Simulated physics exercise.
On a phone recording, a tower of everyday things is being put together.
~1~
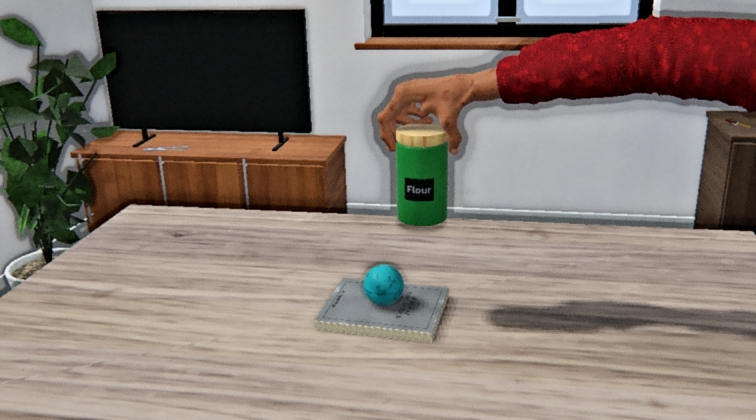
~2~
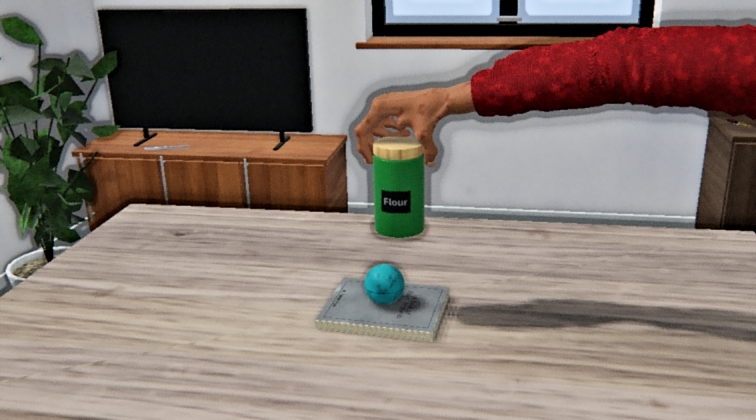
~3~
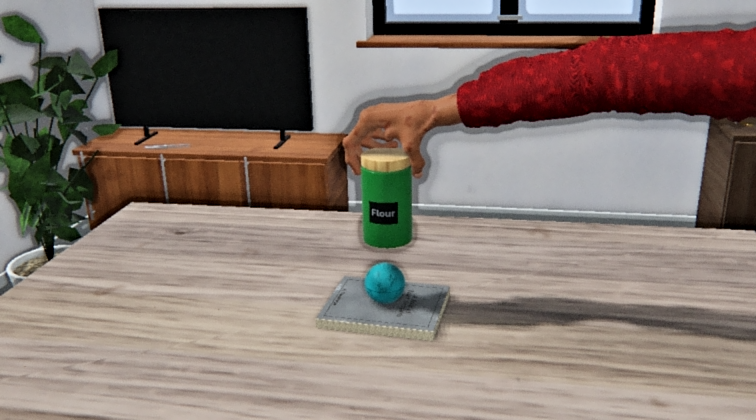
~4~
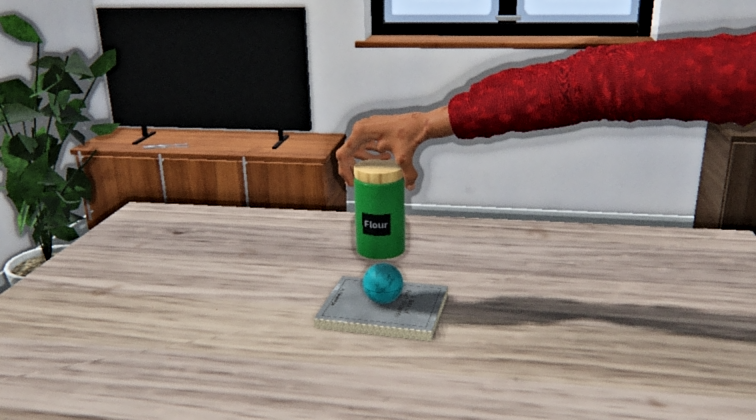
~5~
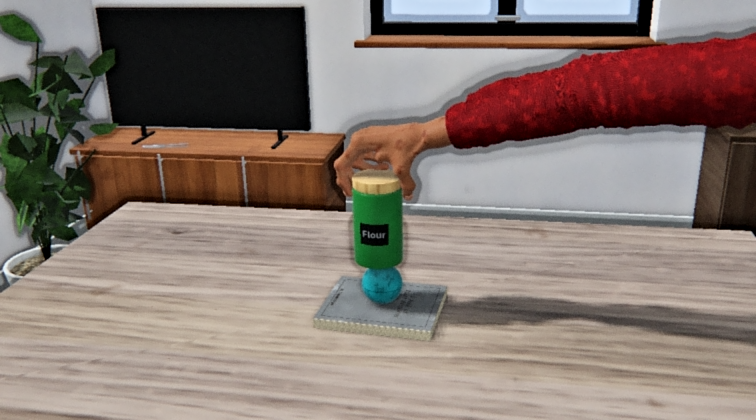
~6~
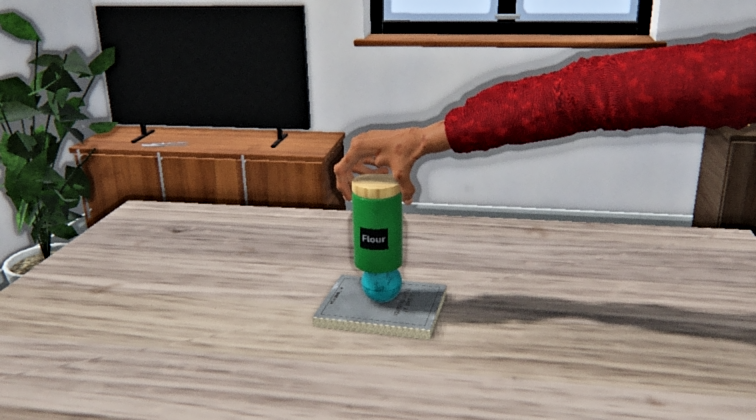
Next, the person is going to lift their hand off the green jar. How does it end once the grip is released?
Most likely the pile cannot bear the load.
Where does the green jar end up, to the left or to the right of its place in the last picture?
It goes leftward.
Then, 0.50 s later than the last frame, green jar tilted by 43° near (343, 232).
Then, 0.60 s later than the last frame, green jar now fallen.
Then, 1.10 s later than the last frame, nothing new.
When it is over, fallen, green jar; the other 2 as before. End places, in pixels of the last picture, green jar near (283, 280). The pile loses its balance.
